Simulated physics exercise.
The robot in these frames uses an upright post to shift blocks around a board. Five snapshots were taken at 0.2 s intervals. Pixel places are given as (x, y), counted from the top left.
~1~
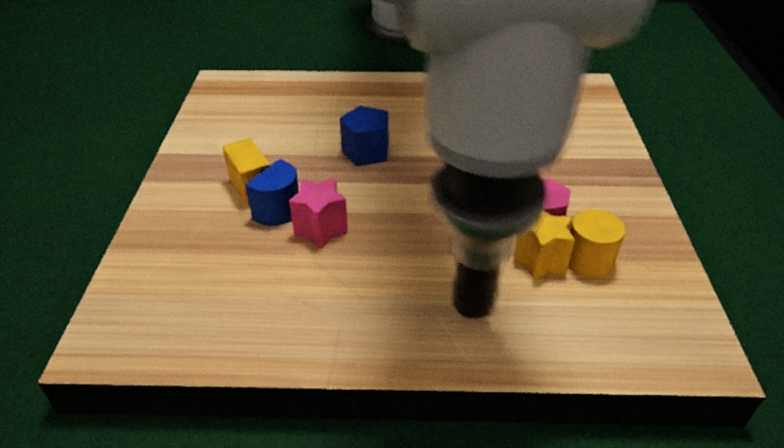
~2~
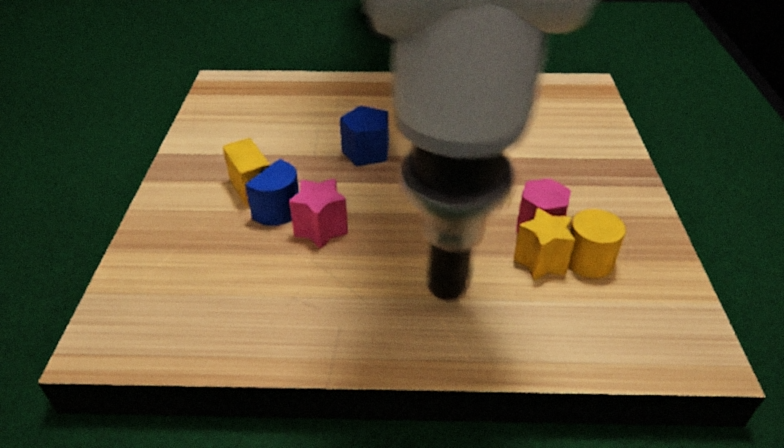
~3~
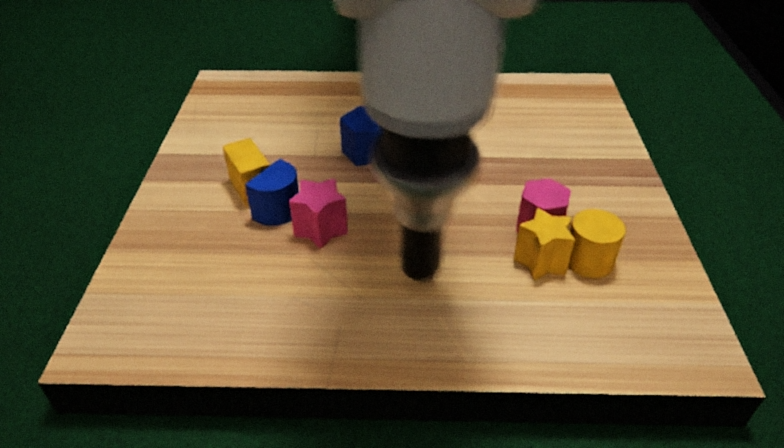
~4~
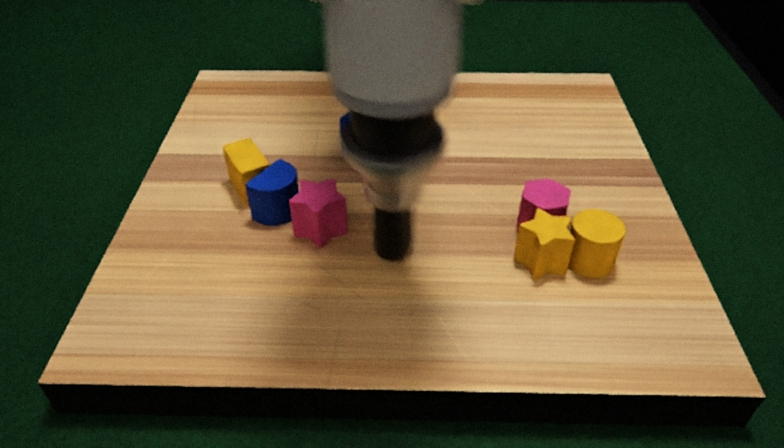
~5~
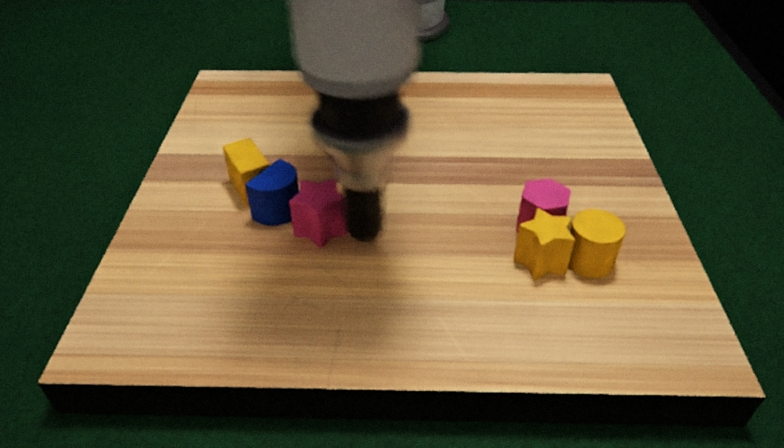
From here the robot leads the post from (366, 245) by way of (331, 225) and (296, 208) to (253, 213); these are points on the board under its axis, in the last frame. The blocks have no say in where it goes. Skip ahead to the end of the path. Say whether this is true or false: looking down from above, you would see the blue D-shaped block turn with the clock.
That claim is true.
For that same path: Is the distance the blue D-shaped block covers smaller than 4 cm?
No
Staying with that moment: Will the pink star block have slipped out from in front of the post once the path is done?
Going by the path, no.
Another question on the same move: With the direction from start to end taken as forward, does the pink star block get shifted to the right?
No, it doesn't check out.
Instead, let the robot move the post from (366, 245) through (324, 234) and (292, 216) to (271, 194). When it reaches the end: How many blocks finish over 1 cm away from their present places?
I'd say three or more blocks get shifted by more than about 1 cm.
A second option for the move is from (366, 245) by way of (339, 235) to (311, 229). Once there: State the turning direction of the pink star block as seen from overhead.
Viewed from the top, it goes anticlockwise.
On the path given first. One third of the way, post at (329, 210); yellow oblong at (240, 151); blue D-shaped block at (253, 174), turned 30° clockwise; pink star block at (290, 187), turned 45° anticlockwise.
Two thirds of the way, post at (293, 193); yellow oblong at (233, 147), turned 15° clockwise; blue D-shaped block at (212, 176), turned 40° clockwise; pink star block at (255, 184), turned 75° anticlockwise.
At the end, post at (250, 198); yellow oblong at (233, 147), turned 15° clockwise; blue D-shaped block at (165, 182), turned 55° clockwise; pink star block at (210, 192), turned 85° anticlockwise.
